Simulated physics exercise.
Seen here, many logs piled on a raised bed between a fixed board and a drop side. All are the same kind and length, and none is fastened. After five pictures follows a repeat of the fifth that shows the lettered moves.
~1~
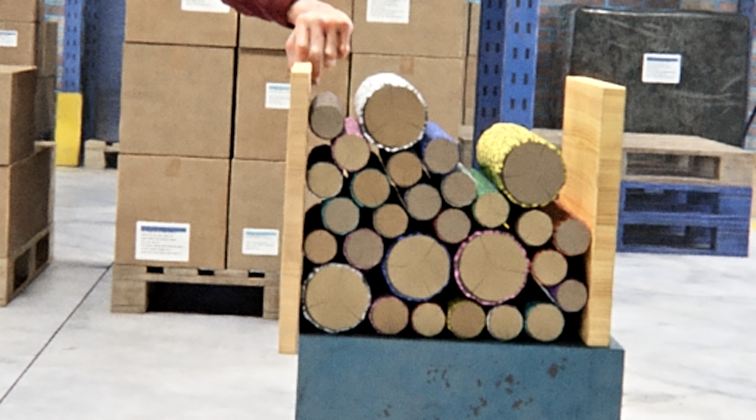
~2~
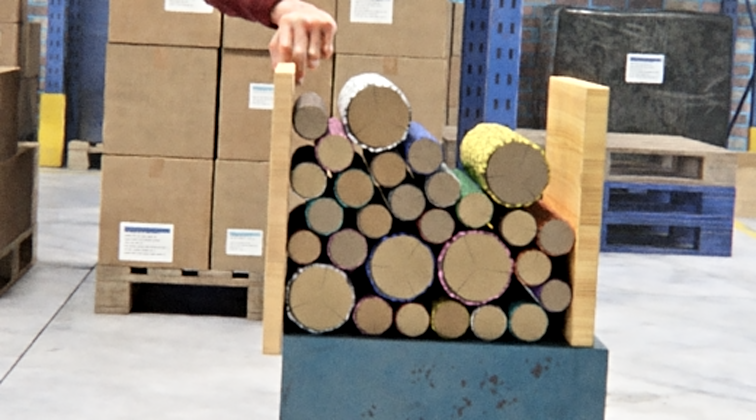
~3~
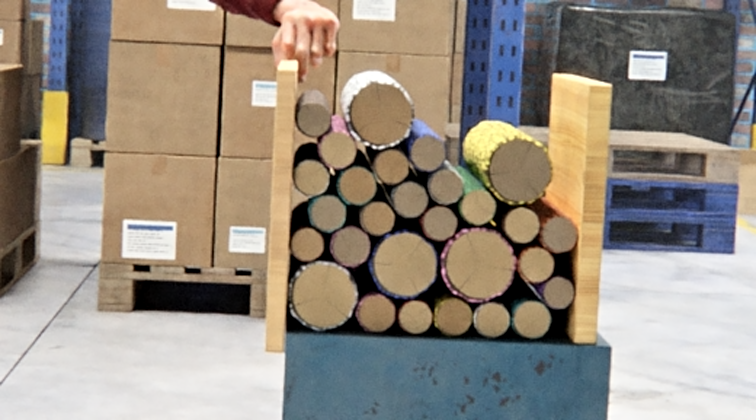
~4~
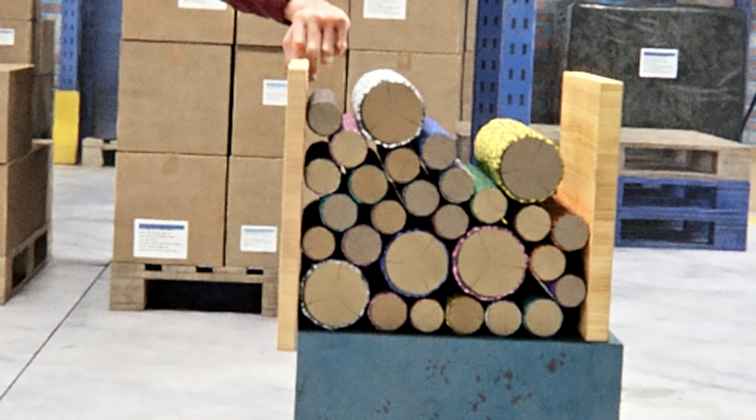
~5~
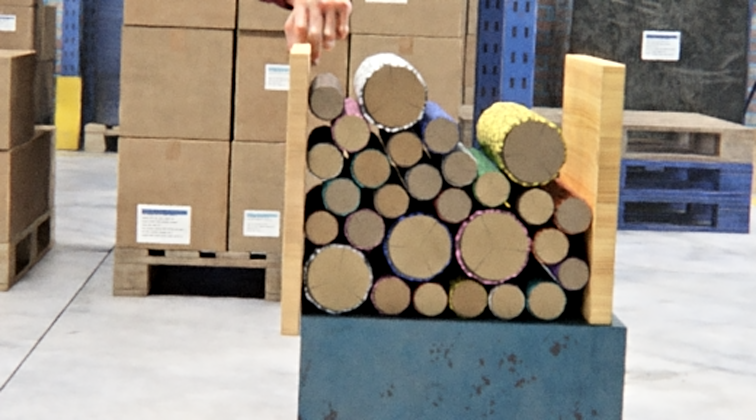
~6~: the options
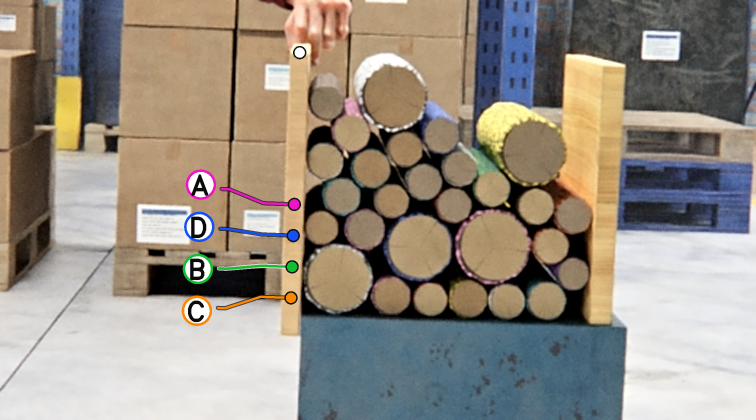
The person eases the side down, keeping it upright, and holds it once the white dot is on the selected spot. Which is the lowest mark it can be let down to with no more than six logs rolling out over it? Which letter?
Slide it to D.
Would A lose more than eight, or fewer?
It loses fewer than eight.
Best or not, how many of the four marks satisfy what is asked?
Two of them.
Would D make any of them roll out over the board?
At D: Yes.
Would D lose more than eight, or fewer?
Fewer than eight.
On the marked copy, A at (295, 205); B at (292, 267); C at (291, 298); D at (293, 235); the white dot at (300, 53).
With D. Early on, top of the board (306, 134).
Further on, top of the board (303, 223).
At the end, top of the board (303, 235), four out over the board.
As for the rest, A four out over the board; B more than six out over the board; C more than six out over the board.
